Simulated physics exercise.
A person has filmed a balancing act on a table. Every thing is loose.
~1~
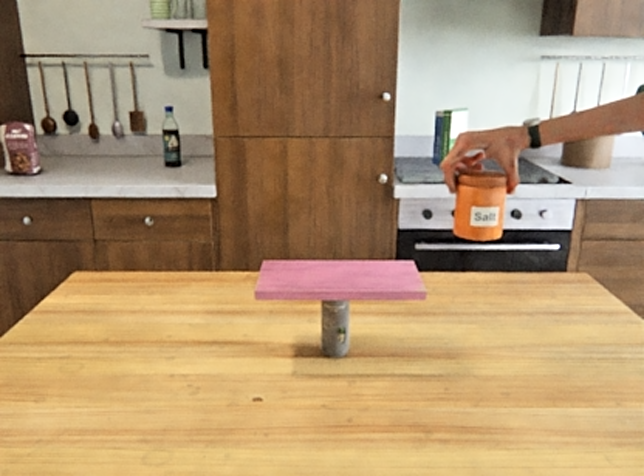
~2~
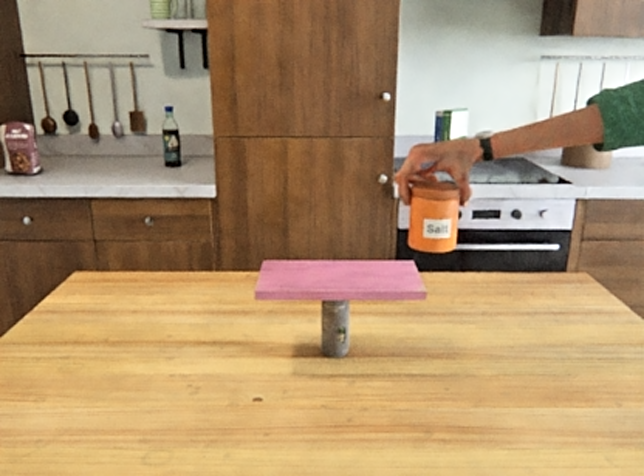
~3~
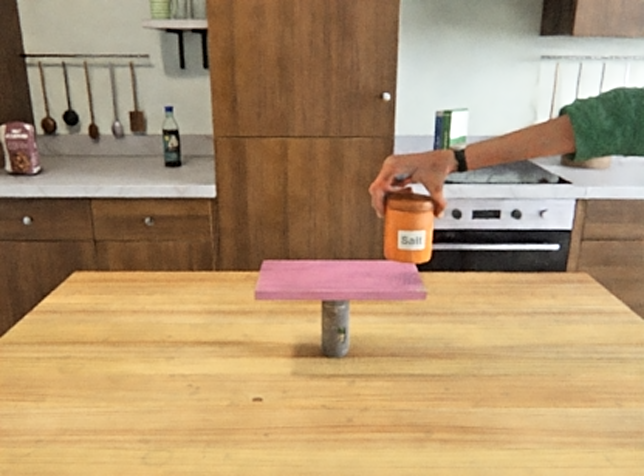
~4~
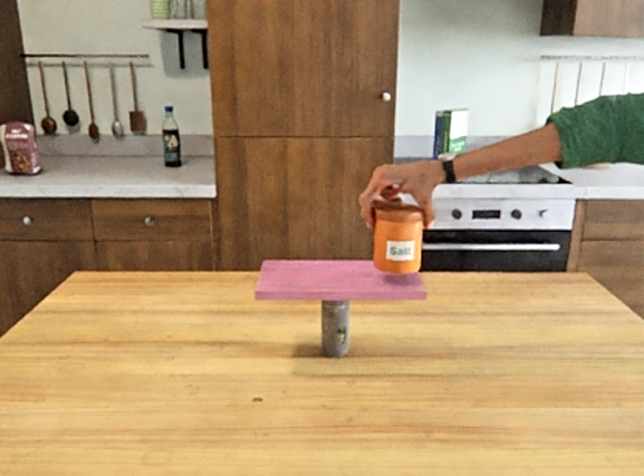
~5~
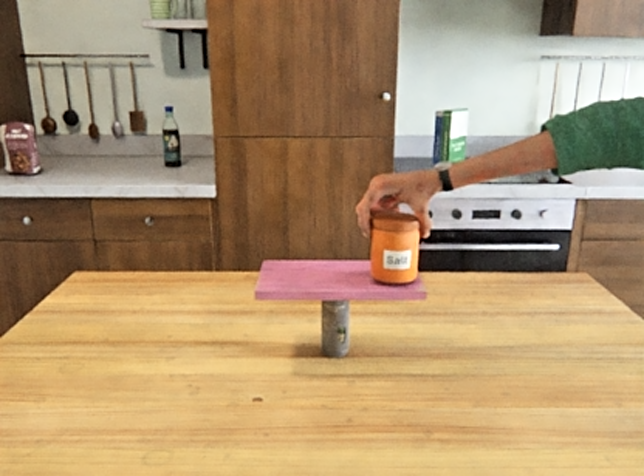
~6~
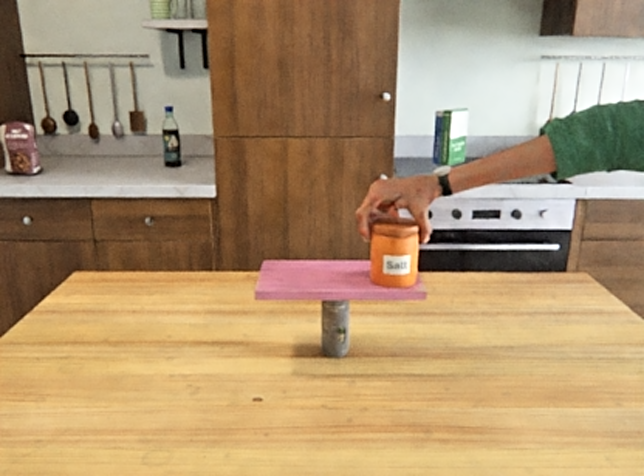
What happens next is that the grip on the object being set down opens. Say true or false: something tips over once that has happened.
True - something tips over.
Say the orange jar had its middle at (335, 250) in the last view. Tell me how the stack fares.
Outcome: Stable.
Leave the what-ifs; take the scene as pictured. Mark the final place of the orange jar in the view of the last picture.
At about (453, 350).
Then, 0.40 s after the last picture, orange jar now fallen; pink board tipped 58° from how it was.
Then, 0.50 s after the last picture, pink board on its side.
Then, 0.90 s after the last picture, orange jar resting near (453, 348).
At rest, fallen, orange jar; tipped over in the stack, pink board; grey can in place. Seen from the same camera at the end, orange jar near (453, 351). The stack loses its balance.
